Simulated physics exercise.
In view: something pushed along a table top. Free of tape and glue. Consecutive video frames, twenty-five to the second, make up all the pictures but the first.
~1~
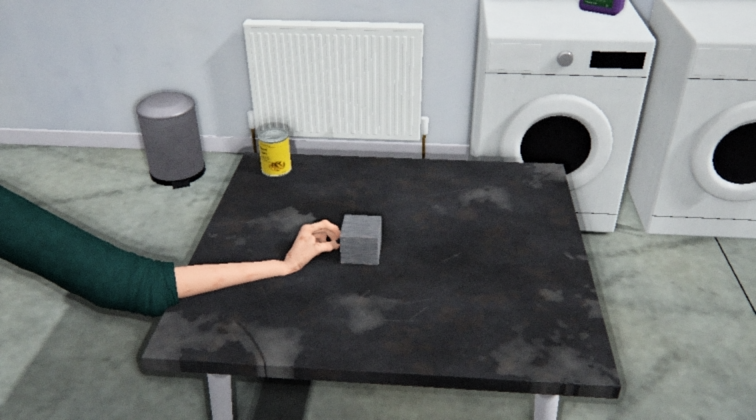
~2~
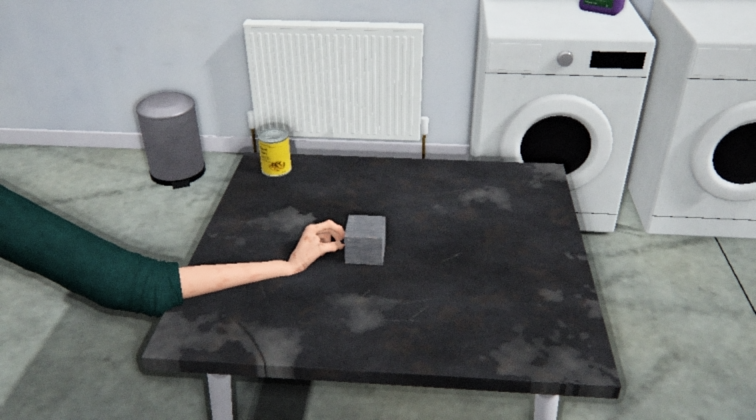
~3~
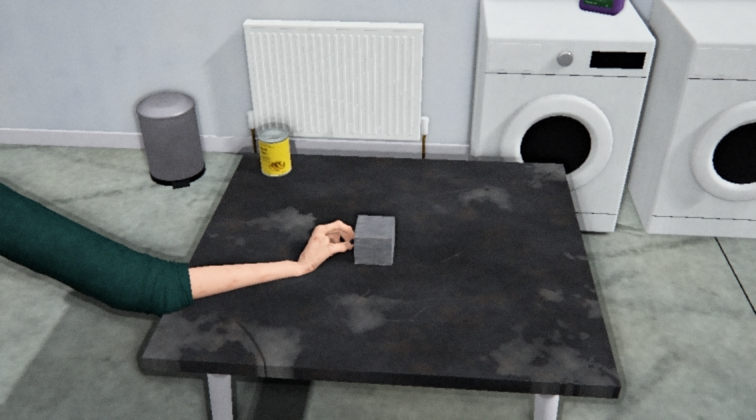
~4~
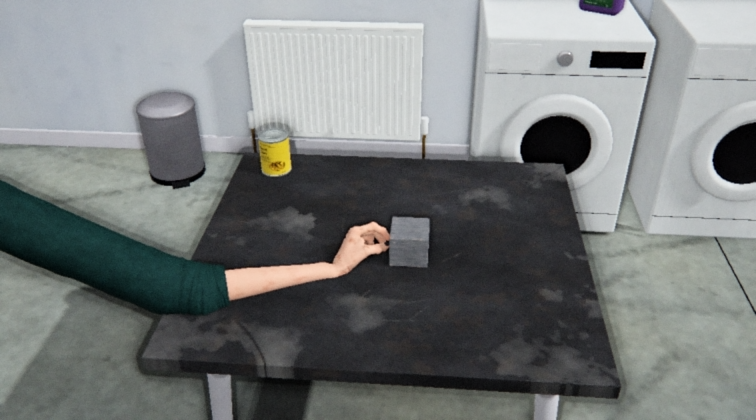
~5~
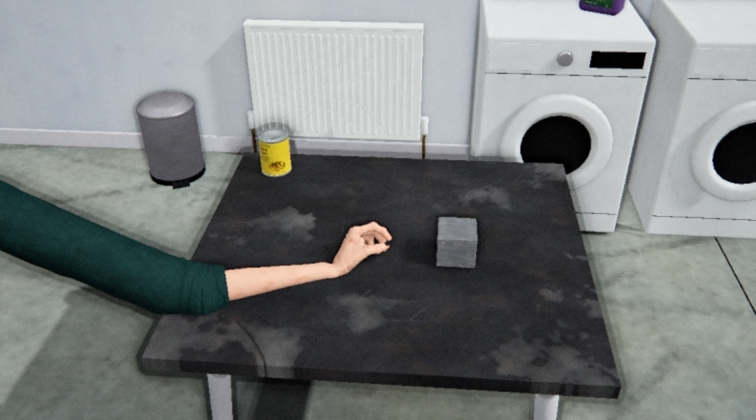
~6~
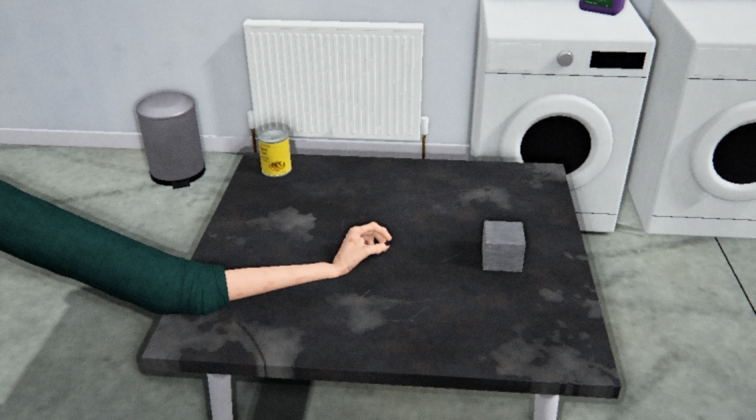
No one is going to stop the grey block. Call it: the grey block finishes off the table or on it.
Off the table.
Then, 0.20 s past the last view, grey block now off the table.
Then, 0.40 s past the last view, things are still on the move.
Finally, off the table, grey block.
